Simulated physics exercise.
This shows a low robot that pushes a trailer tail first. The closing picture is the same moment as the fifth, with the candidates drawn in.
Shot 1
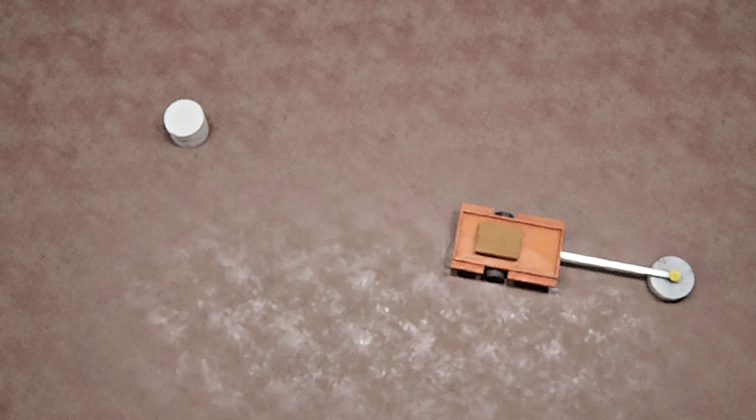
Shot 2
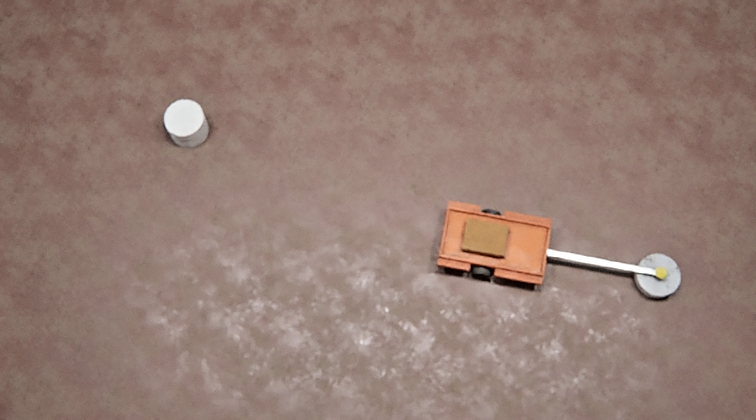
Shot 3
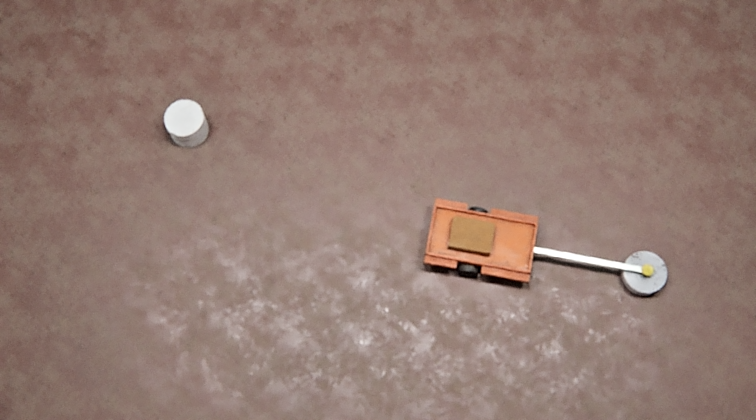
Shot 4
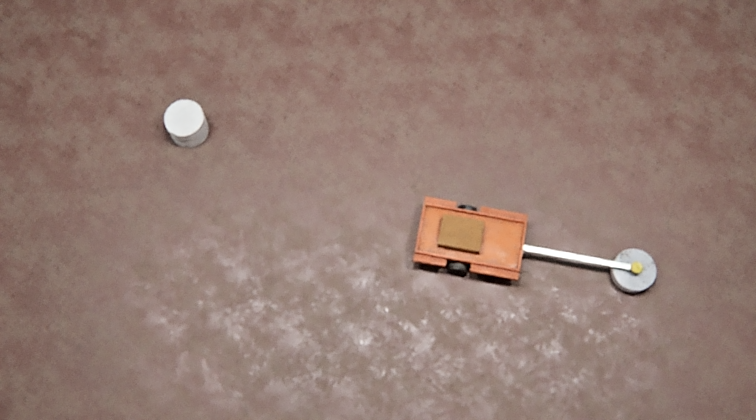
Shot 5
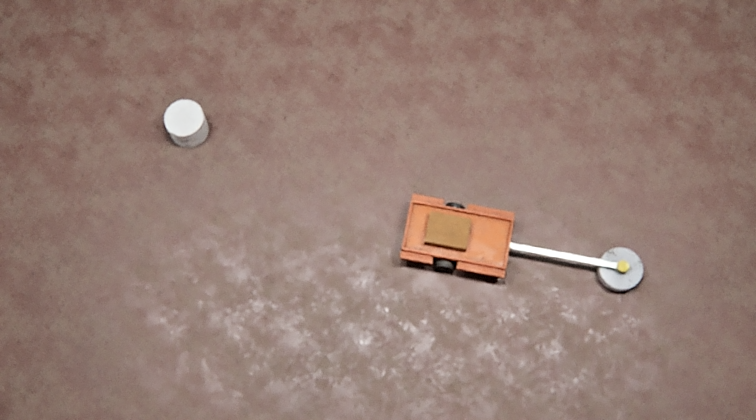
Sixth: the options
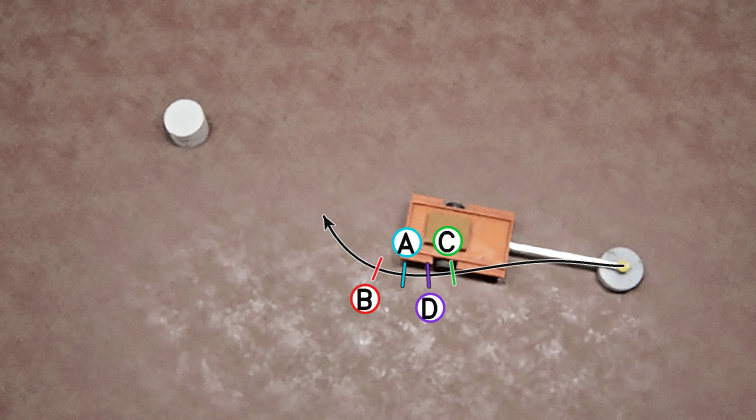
On a brownish floor with a pale, speckled patch, a small round gray robot slowly pushed an orange cart by a thin white bar, moving left and slightly upward, while a white tub stayed still.
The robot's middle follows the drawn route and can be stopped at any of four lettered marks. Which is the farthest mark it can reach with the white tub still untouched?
All is well up to B.
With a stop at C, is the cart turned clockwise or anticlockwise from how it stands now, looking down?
For that mark, clockwise.
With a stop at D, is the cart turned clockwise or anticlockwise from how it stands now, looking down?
For that mark, clockwise.
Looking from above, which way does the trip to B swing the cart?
Clockwise.
On the marked copy, A at (404, 275); B at (377, 269); C at (453, 273); D at (428, 275); the route from (623, 266) via (461, 272) to (324, 216).
Following B. Soon after the start, robot (534, 265), cart (375, 217).
Later, robot (449, 276), cart (308, 192).
In the end, robot (377, 272), cart (261, 159); nothing has been touched.
As for the rest, A is safe but short; C is safe but short; D is safe but short.
